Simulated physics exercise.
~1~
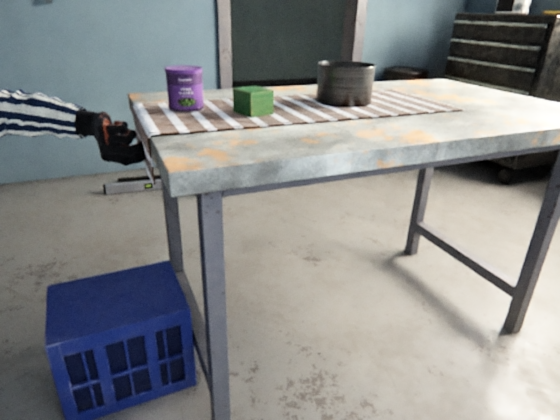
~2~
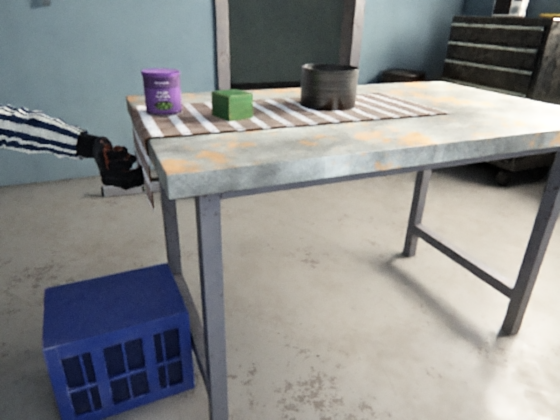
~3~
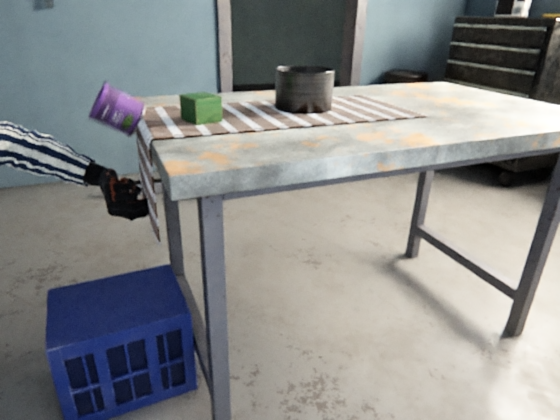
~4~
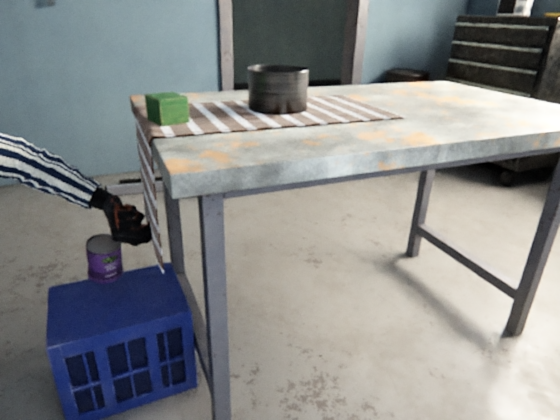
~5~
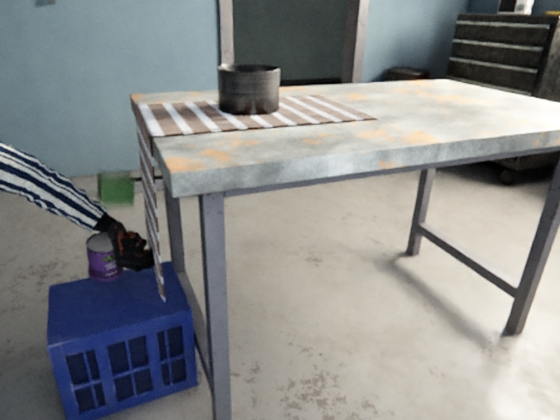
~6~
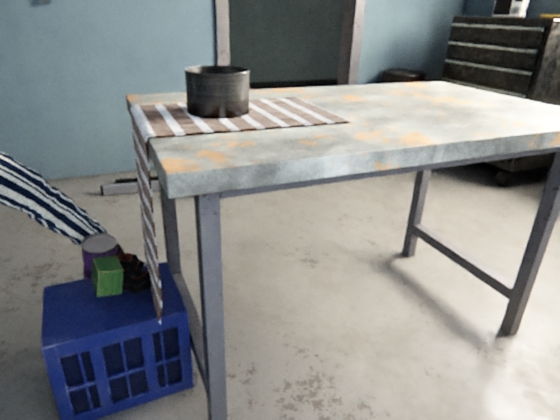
The video shows a gloved hand slowly pulling a brown striped towel leftward off a table, carrying a purple tin, a green block and a pot along. The tin tips over the edge, then the block falls, and both end on the blue crate while the pot stays on the table.
